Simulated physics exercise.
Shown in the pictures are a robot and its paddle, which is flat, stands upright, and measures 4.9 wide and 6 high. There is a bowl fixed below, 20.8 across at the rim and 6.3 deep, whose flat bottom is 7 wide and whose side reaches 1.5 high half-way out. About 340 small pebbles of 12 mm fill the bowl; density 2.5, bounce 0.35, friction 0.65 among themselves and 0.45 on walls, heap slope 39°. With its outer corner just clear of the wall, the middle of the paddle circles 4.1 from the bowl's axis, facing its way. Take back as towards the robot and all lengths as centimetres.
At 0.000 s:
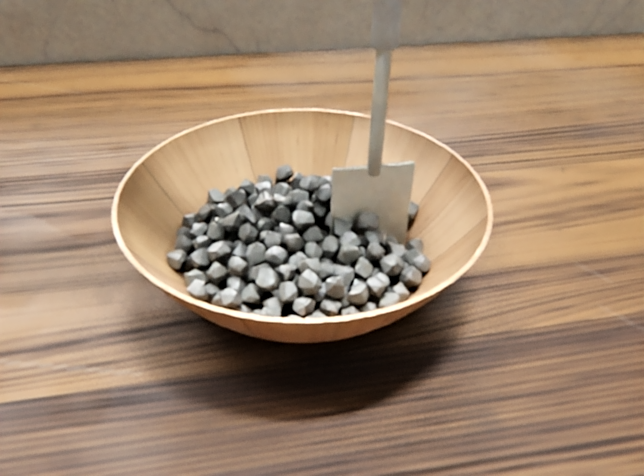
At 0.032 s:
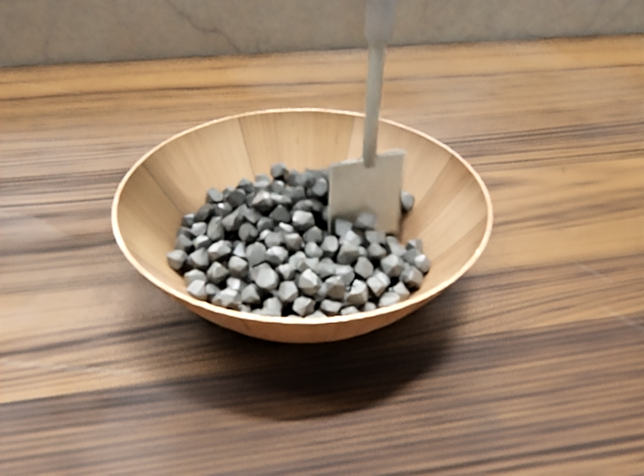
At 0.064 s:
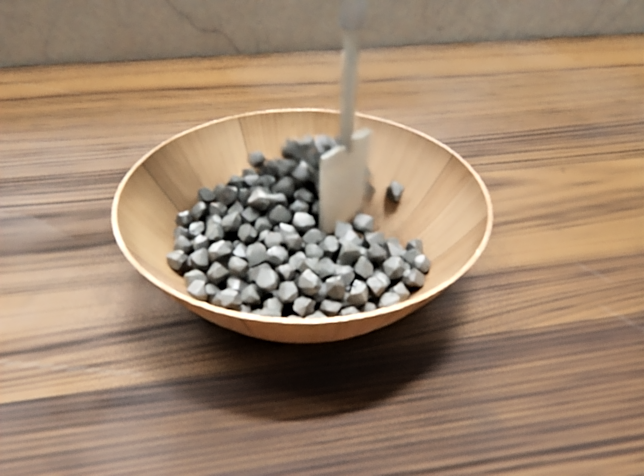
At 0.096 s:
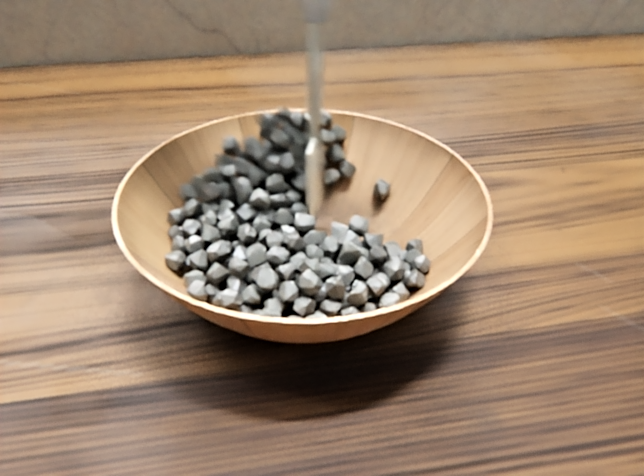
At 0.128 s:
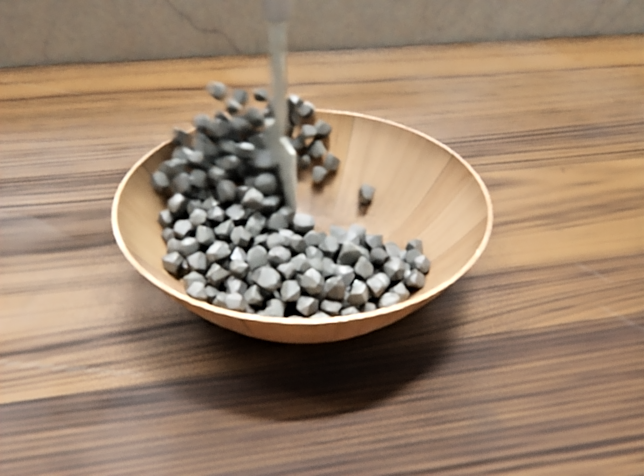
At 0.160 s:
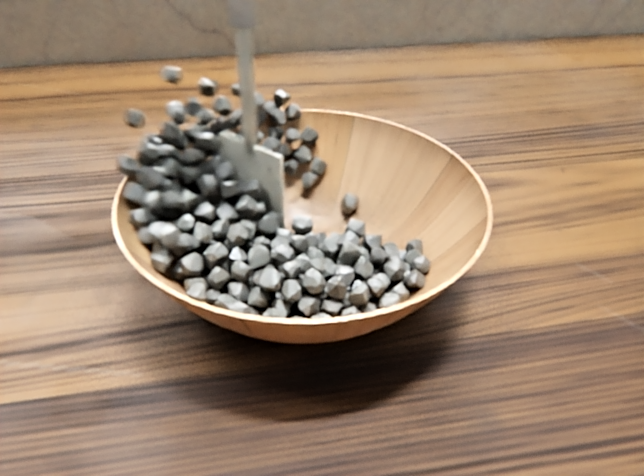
A flat paddle swept through a wooden bowl of small gray pebbles, moving from right to left along the back and shoving them into a heap at the left rim, where a few flew up.
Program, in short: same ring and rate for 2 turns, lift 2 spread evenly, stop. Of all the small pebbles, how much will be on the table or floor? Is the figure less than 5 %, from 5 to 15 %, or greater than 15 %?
The figure is greater than 15 %.
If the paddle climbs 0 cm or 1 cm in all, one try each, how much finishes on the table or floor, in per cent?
Near 45 in a hundred, then 40 in a hundred.
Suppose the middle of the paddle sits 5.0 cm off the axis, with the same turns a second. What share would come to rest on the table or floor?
Close to 35 in a hundred then.
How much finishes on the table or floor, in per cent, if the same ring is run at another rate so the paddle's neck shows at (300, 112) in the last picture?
Roughly 15 percent of it.
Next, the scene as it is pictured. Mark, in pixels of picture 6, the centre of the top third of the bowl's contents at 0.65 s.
Roughly pixel (288, 197).
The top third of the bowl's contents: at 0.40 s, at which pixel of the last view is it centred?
The upper third is centred close to (413, 189).
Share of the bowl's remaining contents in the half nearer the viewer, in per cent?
I'd say around 50 per cent.
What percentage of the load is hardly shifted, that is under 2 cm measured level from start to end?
I'd put it at about 5 in a hundred.
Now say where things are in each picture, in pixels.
The paddle neck at (376, 143), 0° round; upper third of the load around (300, 232), from x 180 to 420, top at y 175; 342 in the bowl, in the first frame.
The paddle neck at (371, 134), 12° round; upper third of the load around (304, 225), from x 180 to 420, top at y 170, in the second frame.
The paddle neck at (348, 120), 41° round; upper third of the load around (297, 209), from x 180 to 420, top at y 140, in the third frame.
The paddle neck at (315, 112), 71° round; upper third of the load around (276, 185), from x 175 to 420, top at y 115, in the fourth frame.
The paddle neck at (279, 112), 101° round; upper third of the load around (245, 169), from x 160 to 420, top at y 90, in the fifth frame.
The paddle neck at (249, 121), 131° round; upper third of the load around (206, 173), from x 130 to 420, top at y 75; 337 in the bowl, 5 in flight or on the tool, in the sixth frame.
After 0.40 s, 359° round, highest piece 15 above the table; 263 in the bowl, 54 on the table or floor, 25 in flight or on the tool.
After 0.65 s, 227° round, highest piece 7 above the table; 233 in the bowl, 108 on the table or floor, 1 in flight or on the tool.
After 0.97 s, 0° round, highest piece 6 above the table; 231 in the bowl, 111 on the table or floor.
After 1.67 s, 0° round, highest piece 6 above the table; 231 in the bowl, 111 on the table or floor.
In the end, 231 in the bowl, 111 on the table or floor. That is 32 % on the table or floor.
